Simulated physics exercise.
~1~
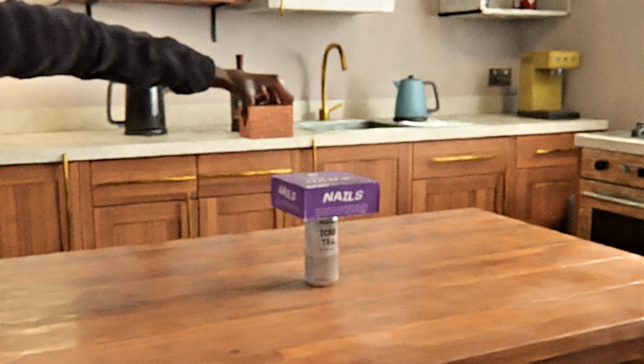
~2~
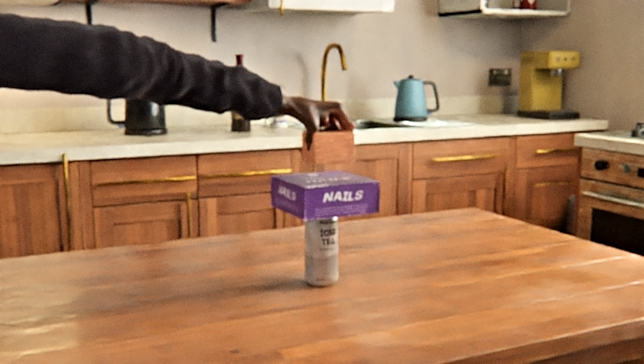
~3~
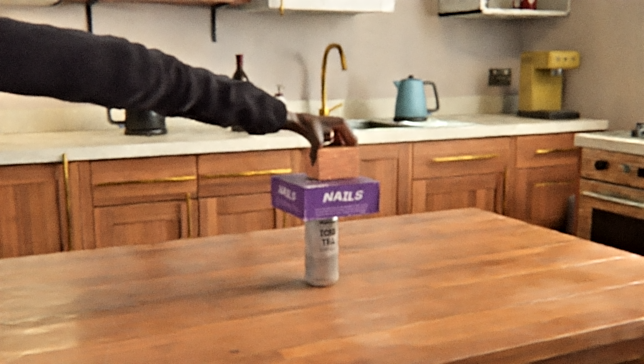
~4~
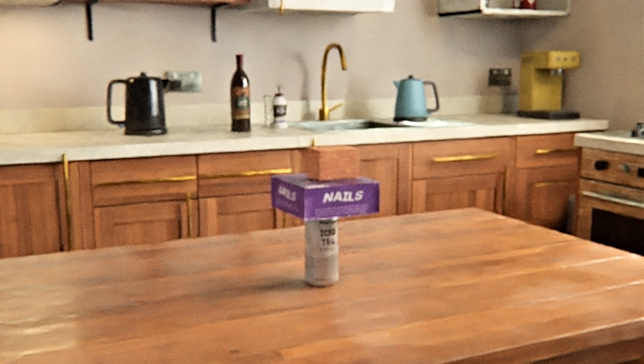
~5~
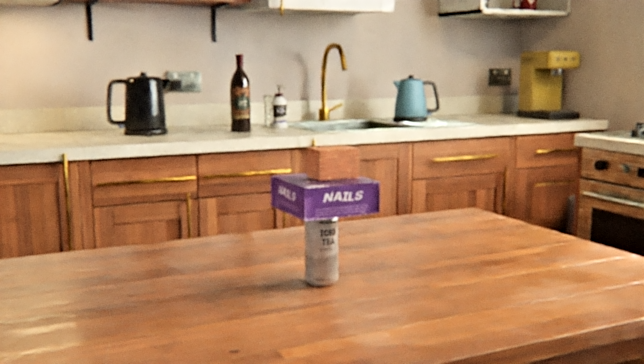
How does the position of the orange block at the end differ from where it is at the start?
At the start the orange block is held in a hand, up and to the left of the purple box. By the end it is farther right and lower, resting on top of the purple box.
